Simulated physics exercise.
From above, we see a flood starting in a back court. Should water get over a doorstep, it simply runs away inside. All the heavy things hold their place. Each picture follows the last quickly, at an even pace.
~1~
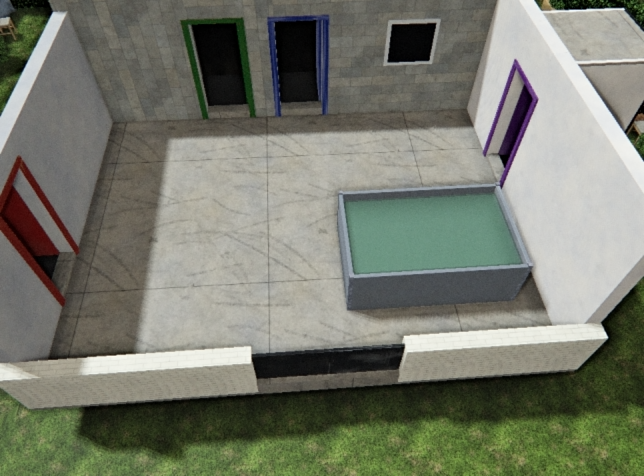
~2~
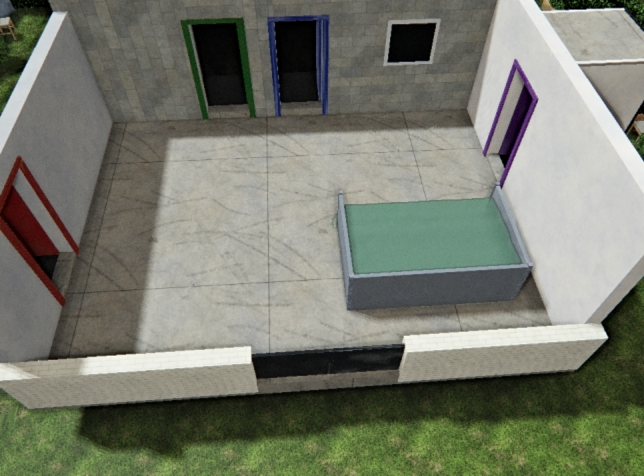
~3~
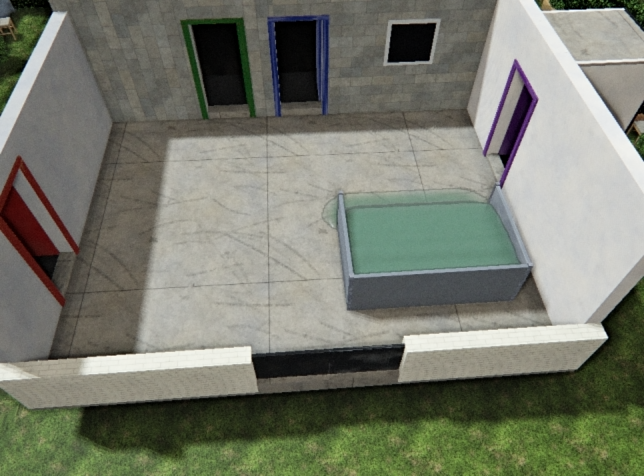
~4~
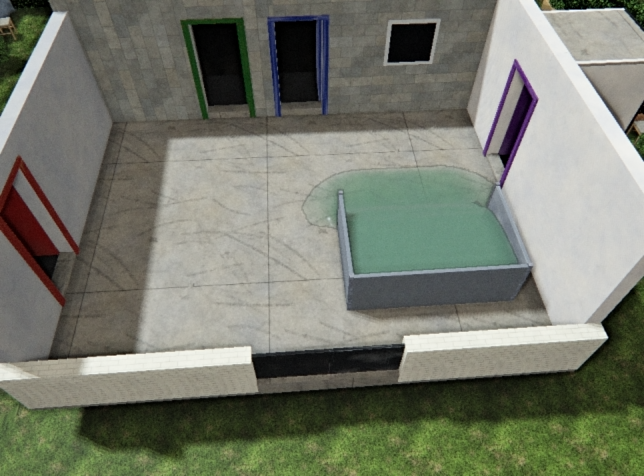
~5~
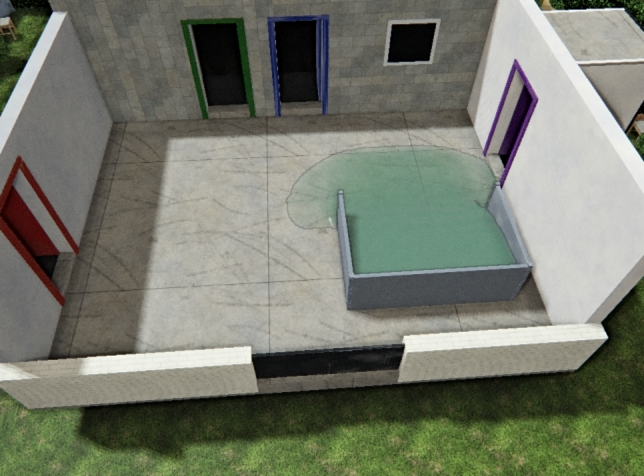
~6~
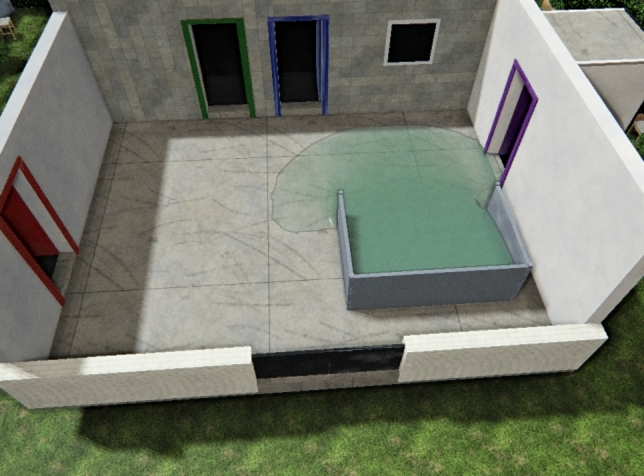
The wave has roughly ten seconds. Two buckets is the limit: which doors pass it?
Red door: Two buckets at most, purple door: Above two buckets, green door: Two buckets at most, blue door: Above two buckets.
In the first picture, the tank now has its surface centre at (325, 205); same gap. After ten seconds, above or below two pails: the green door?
My answer is that the green door ends up above.
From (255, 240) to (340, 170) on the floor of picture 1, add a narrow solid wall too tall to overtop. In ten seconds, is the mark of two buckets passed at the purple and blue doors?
Purple runs over, blue stays within.
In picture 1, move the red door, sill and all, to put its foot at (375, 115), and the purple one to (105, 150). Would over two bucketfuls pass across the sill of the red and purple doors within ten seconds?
Looking at it, red tops the limit, and purple tops the limit.
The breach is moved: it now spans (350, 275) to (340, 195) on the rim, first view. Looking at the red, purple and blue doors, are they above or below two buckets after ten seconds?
Lab note: Red above the mark, purple above the mark, blue below the mark.
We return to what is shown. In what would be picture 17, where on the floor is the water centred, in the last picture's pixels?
I'd mark it close to (389, 166).
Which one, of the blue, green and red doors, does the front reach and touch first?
That would be the blue-painted one.
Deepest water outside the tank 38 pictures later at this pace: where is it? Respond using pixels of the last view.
Answer: (42, 383).
A moment on, water covers 35 % of the floor; the red door not reached, the purple door over two buckets in, the green door not reached, the blue door under two buckets in.
Next, water covers 40 % of the floor; the red door not reached, the purple door over two buckets in, the green door wet at the sill, nothing in, the blue door over two buckets in.
Then, water covers 50 % of the floor; the red door not reached, the purple door far over two buckets in, the green door wet at the sill, nothing in, the blue door over two buckets in.
Later, water covers 90 % of the floor; the red door wet at the sill, nothing in, the purple door far over two buckets in, the green door wet at the sill, nothing in, the blue door over two buckets in.
In the end, water covers 100 % of the floor; the red door wet at the sill, nothing in, the purple door far over two buckets in, the green door wet at the sill, nothing in, the blue door over two buckets in.
